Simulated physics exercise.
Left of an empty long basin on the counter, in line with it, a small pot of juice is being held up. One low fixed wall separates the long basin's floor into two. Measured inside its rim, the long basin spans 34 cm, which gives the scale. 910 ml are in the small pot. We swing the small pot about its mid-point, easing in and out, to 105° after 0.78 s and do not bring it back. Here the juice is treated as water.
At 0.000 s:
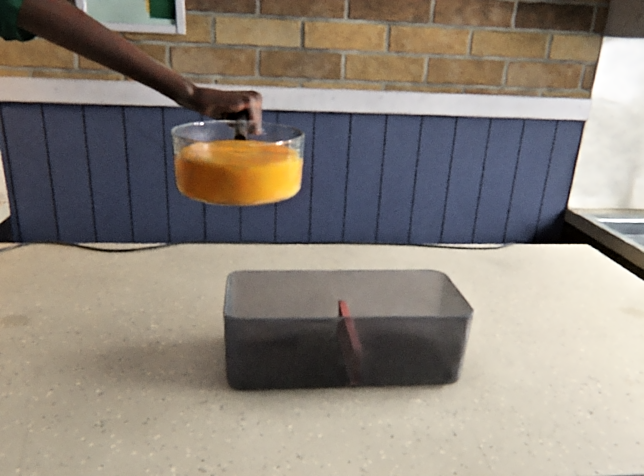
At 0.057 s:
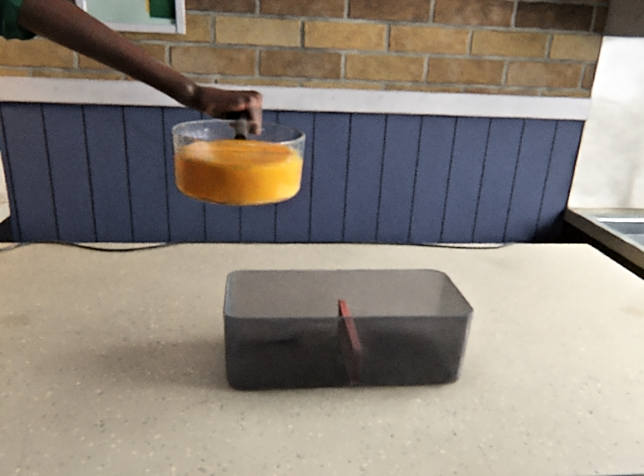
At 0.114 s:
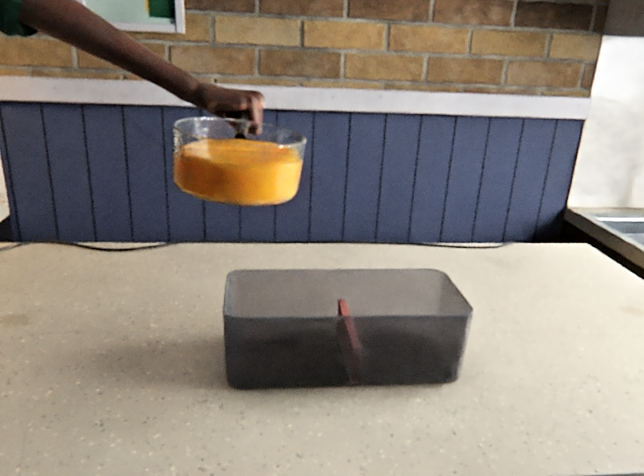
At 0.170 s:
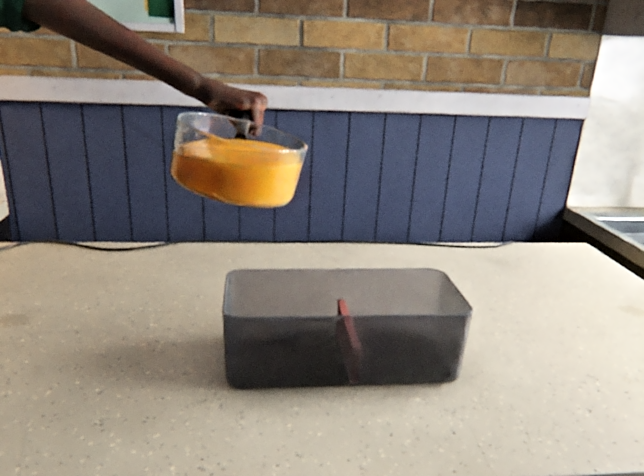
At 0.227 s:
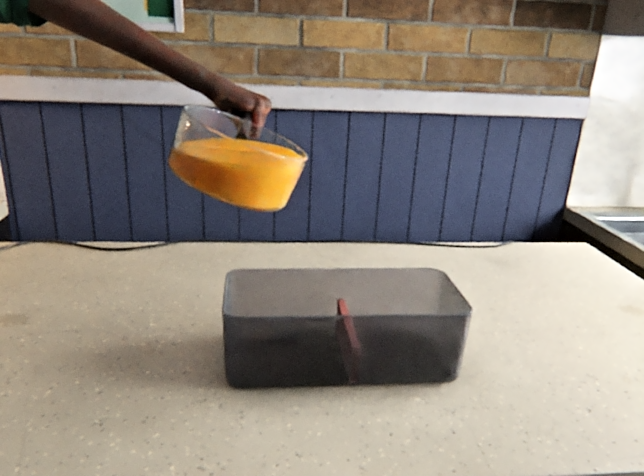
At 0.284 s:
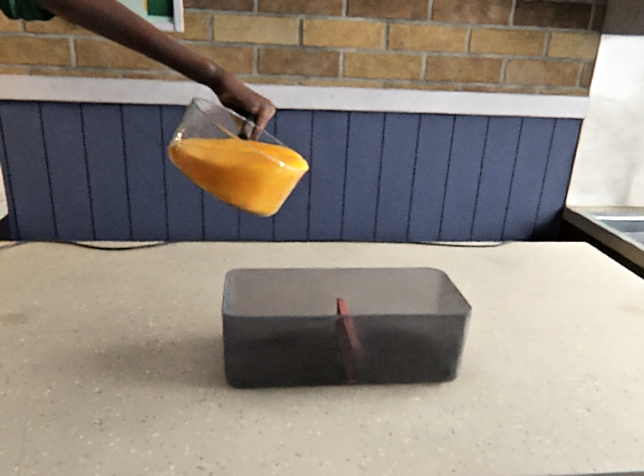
A dark-skinned hand reaching in from the upper left holds a clear, round pot of orange juice above a pale speckled counter, seen from the front and slightly above by a still camera. Below and to the right sits a long, empty, smoky-grey basin with a red strip, before blue panelling and brown brick. The hand holds the pot level, then tilts it gradually clockwise, its right side dipping and its left side rising.
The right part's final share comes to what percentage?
It comes to roughly 24 %.
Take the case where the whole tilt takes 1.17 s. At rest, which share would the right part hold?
Estimate: Close to 35 per cent.
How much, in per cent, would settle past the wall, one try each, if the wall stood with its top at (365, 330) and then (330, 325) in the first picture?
The first gives near 10 per cent and the second near 55 per cent.
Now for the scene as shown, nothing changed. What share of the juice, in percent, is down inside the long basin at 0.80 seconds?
It works out near 84 per cent.
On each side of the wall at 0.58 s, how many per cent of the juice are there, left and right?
Left: Around 10. Right: Around 10.
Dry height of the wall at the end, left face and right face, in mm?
The left comes to roughly 32 mm and the right to roughly 48 mm.
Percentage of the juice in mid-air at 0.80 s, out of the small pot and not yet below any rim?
Estimate: Around 10 per cent.
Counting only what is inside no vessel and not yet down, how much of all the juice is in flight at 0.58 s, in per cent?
Some 52 % is the figure.
Then, 0.58 s in, the tilt is 89° and 28 per cent is still to pour, 11 is left of the wall and 9 right of it.
Then, 0.80 s in, the tilt is 105° and 6 per cent is still to pour, 61 is left of the wall and 23 right of it.
Then, 1.03 s in, the tilt is 105° and 0 per cent is still to pour, 69 is left of the wall and 23 right of it.
Then, 1.28 s in, the tilt is 105° and 0 per cent is still to pour, 72 is left of the wall and 24 right of it.
Finally, 72 per cent lies left of the wall, 24 right of it and 4 outside.
